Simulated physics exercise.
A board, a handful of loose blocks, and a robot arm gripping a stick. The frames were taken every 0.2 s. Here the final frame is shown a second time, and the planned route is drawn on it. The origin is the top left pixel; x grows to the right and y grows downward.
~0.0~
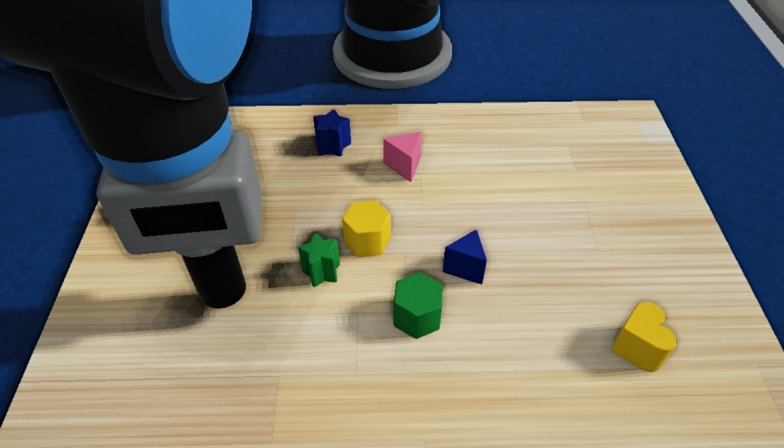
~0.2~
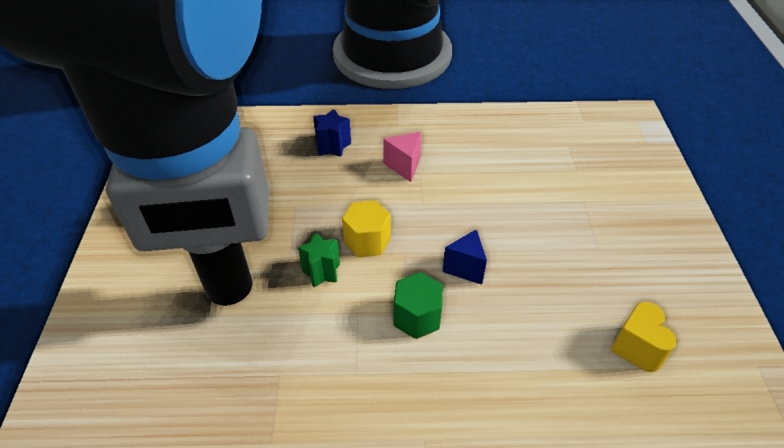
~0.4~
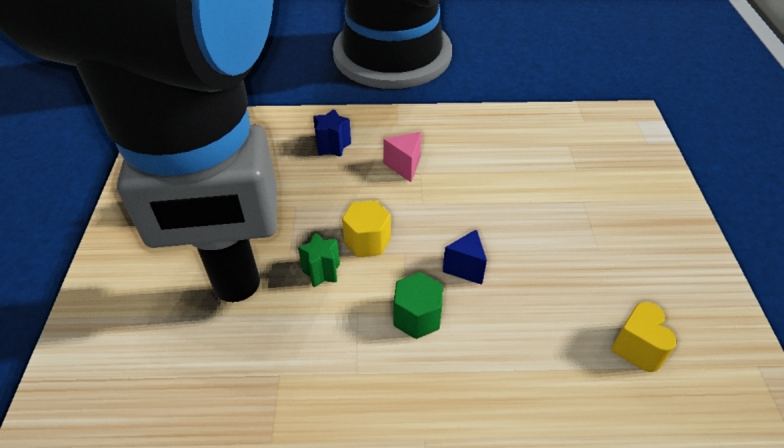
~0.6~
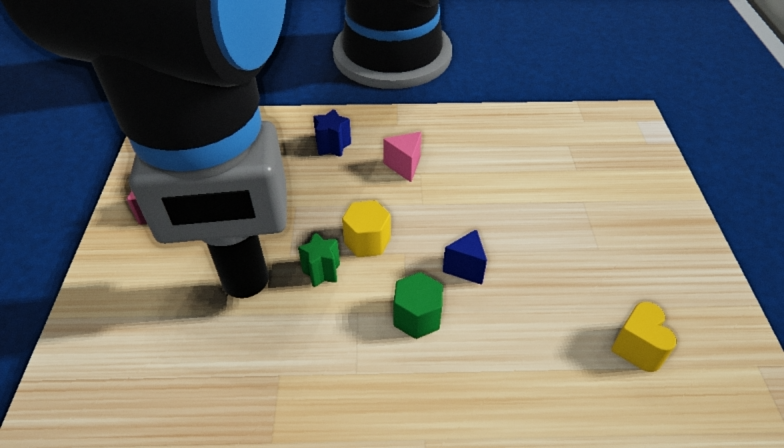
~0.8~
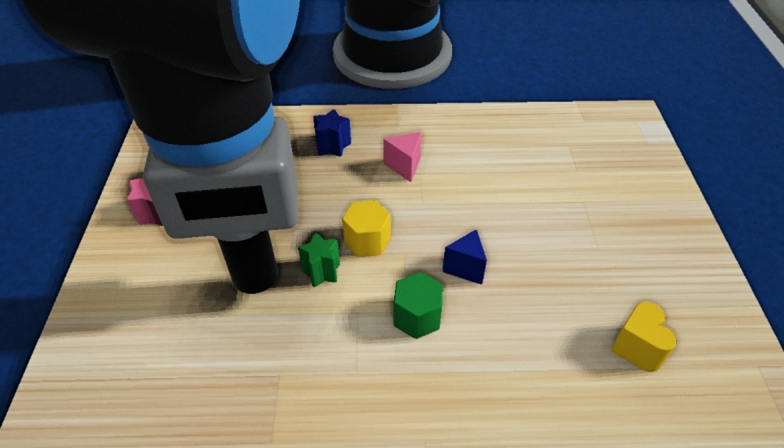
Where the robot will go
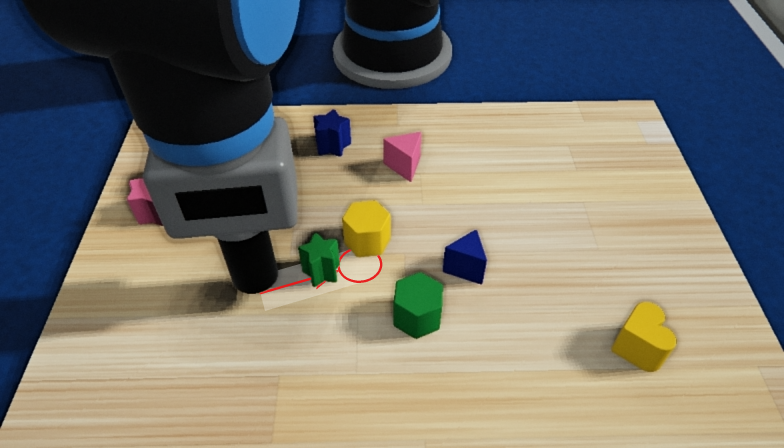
A robot arm moves its black stick slightly right across the table while the blocks stay still.
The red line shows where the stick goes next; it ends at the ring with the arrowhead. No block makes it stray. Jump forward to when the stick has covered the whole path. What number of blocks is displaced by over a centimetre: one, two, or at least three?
My forecast: 2.
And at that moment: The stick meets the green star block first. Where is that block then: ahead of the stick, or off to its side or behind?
The green star block won't leave the front of the stick.
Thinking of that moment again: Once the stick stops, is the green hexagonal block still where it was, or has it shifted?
By the last moment of the path, the green hexagonal block has stayed put.
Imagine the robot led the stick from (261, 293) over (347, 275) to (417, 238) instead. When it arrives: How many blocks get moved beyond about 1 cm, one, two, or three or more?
It shifts two blocks.
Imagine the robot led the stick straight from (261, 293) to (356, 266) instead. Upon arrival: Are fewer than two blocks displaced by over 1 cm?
No, it doesn't check out.
The line goes from (261, 293) to (360, 264).
On the path given first. Halfway along, stick at (309, 261); green star block at (342, 241).
At the end, stick at (359, 247); green star block at (392, 229); yellow hexagonal block at (399, 199), turned 50° anticlockwise; green hexagonal block unmoved.
